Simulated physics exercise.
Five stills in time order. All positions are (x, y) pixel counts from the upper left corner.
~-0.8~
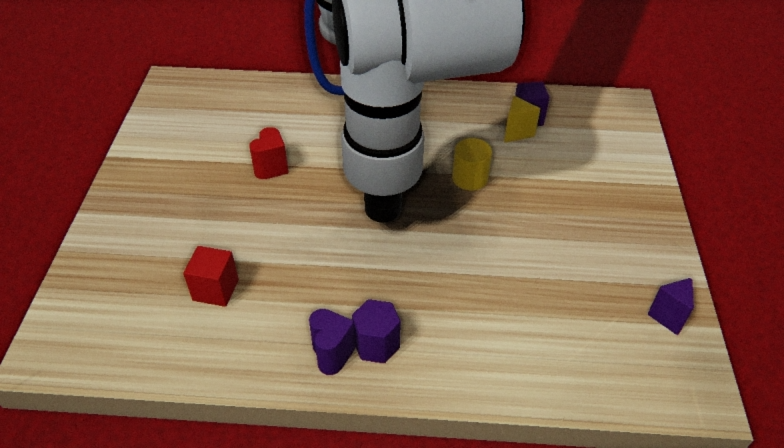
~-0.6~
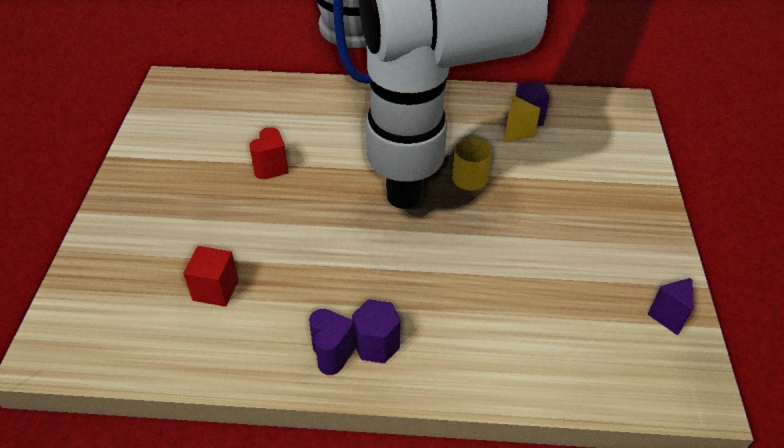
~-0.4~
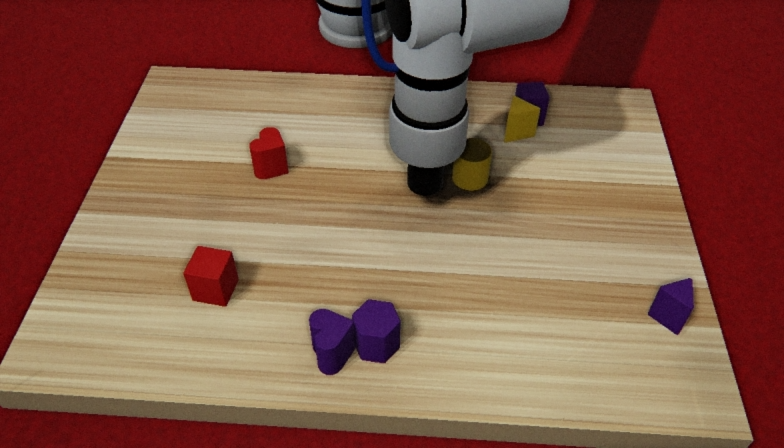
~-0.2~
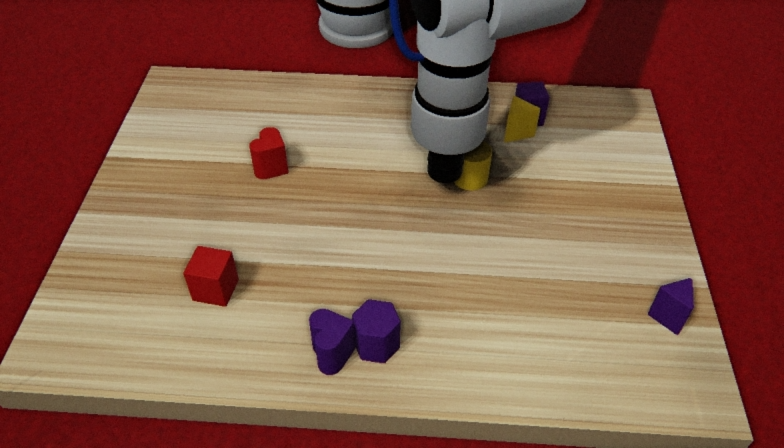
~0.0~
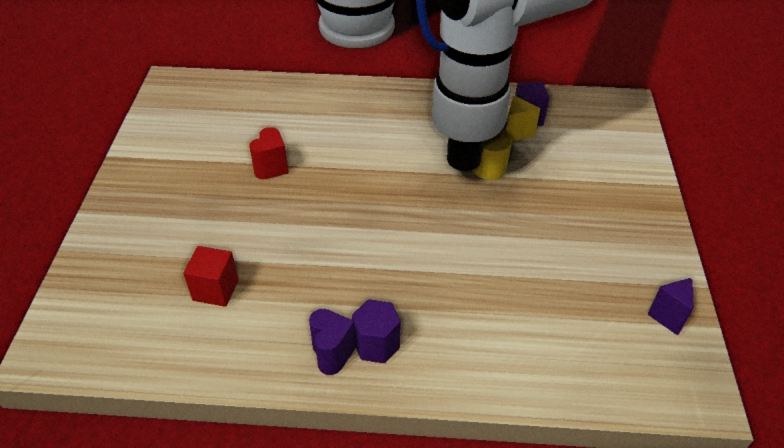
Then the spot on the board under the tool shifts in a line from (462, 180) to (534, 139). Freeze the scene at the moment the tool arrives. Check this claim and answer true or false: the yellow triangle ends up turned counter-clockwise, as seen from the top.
True.
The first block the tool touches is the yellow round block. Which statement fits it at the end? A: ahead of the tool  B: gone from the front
A (ahead of the tool)
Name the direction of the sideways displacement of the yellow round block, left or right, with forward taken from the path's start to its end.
To the path's right.
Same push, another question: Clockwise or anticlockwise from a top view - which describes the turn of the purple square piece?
Turns clockwise.
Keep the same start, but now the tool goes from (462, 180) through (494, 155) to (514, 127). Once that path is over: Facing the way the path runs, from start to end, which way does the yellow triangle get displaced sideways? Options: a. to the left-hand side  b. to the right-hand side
a
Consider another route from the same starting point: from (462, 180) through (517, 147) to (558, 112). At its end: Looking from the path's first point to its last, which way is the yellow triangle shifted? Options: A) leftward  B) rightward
A.
What follows on the original path. One third of the way, tool (490, 147); yellow round block (520, 127).
Two thirds of the way, tool (515, 133); yellow round block (547, 117); yellow triangle (521, 104).
At the end, tool (538, 120); yellow round block (573, 109); yellow triangle (520, 98), turned 20° anticlockwise; purple square piece (534, 86), turned 20° clockwise.
